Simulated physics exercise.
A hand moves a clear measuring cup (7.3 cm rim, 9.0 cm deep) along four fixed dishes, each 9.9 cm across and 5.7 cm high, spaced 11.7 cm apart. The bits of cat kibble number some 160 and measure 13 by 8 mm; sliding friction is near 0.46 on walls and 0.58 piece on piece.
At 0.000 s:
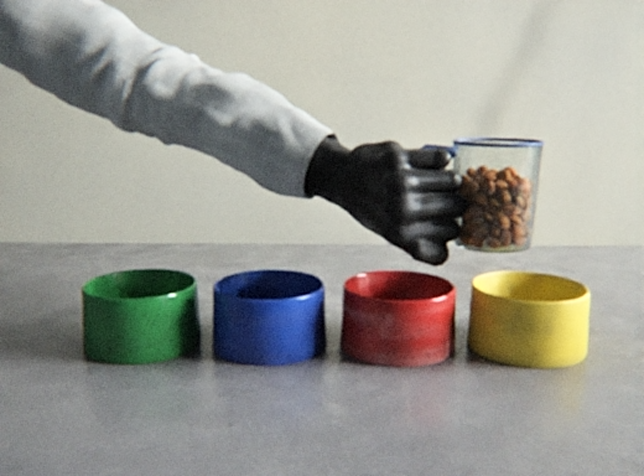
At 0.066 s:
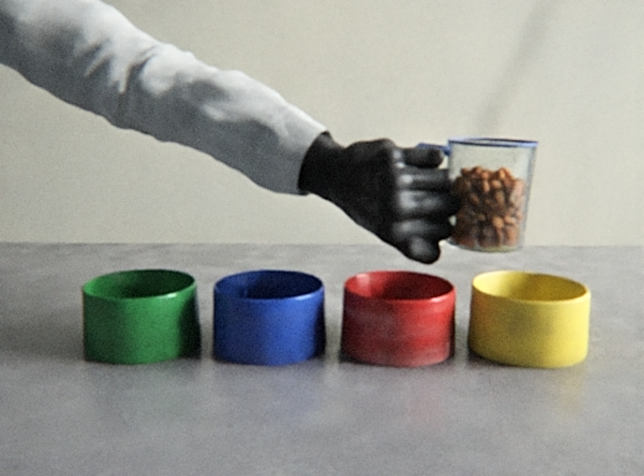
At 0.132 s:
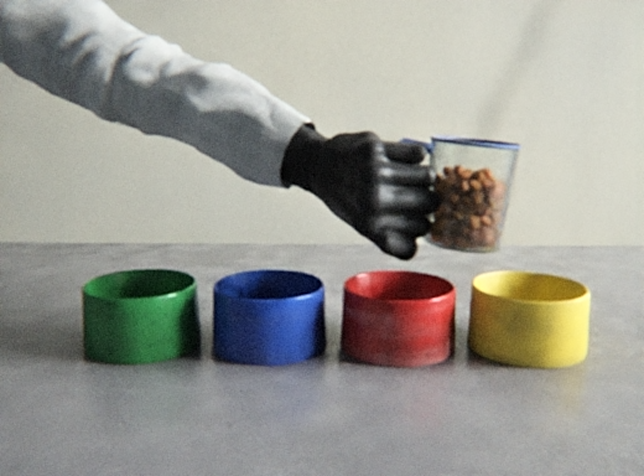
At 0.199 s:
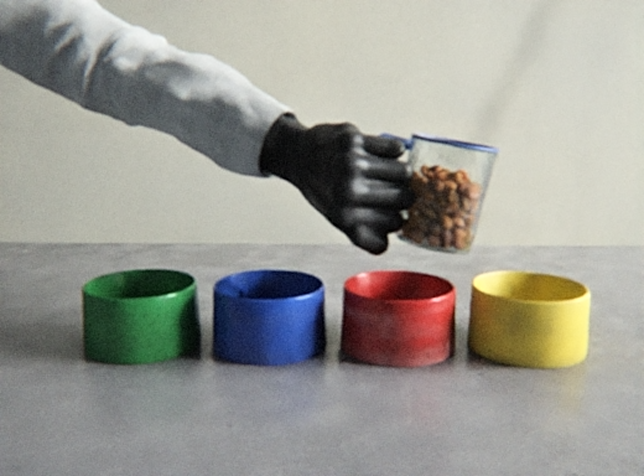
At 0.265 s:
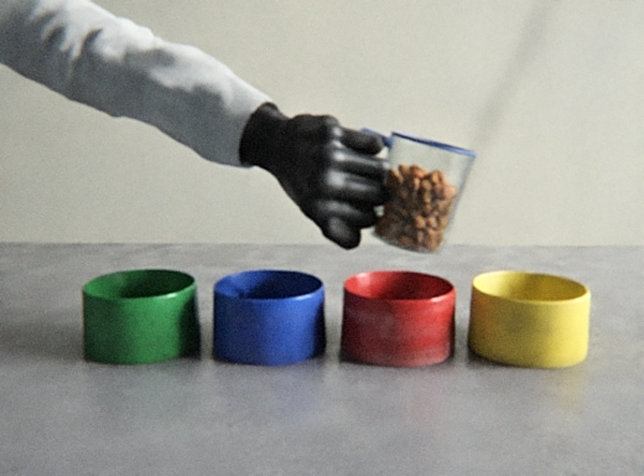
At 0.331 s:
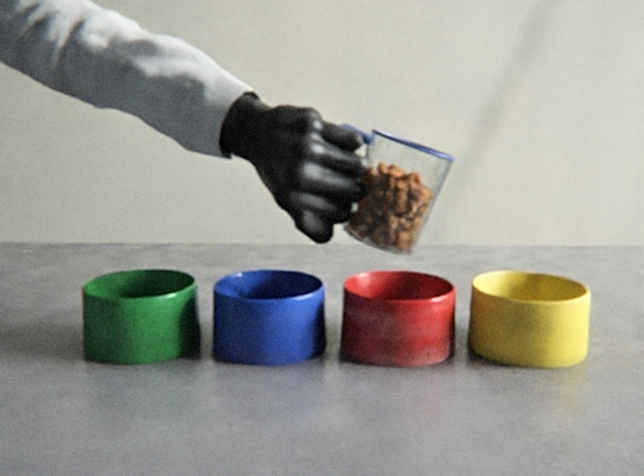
On a grey tabletop against a plain pale wall, seen from the front and slightly above by a still camera, four round dishes stand in a row. From left to right they are green, blue, red and yellow, and above them a black-gloved hand in a pale grey sleeve holds a clear, blue-rimmed cup of brown kibble. The hand moves the cup leftward from near the yellow dish to above the red one, gradually tilting it to the right.
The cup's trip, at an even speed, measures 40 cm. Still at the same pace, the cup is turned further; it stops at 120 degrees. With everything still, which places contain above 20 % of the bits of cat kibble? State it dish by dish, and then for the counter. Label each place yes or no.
Red: No. Blue: No. Green: Yes. Yellow: No. Counter: No.
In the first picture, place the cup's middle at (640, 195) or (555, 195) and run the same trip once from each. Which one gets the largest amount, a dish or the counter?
First try: Blue; second try: Green.
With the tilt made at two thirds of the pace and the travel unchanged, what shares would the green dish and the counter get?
Green 100; counter 0.
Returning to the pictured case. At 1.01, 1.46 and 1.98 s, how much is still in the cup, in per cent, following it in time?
Going in order, it reads 100, then 100, and finally 20 per cent.
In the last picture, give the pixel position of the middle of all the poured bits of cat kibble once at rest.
Est. centre at rest: (137, 320) px.
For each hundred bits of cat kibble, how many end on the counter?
I'd put it near 0 per cent.
After 1.01 s, tilt 67 degrees; cup holds 100 %.
After 1.46 s, tilt 98 degrees; cup holds 100 %.
After 1.98 s, tilt 120 degrees; cup holds 20 %, green 80 %.
In the end, at 2.9 s, red 0 %, blue 0 %, green 100 %, yellow 0 %, counter 0 %.
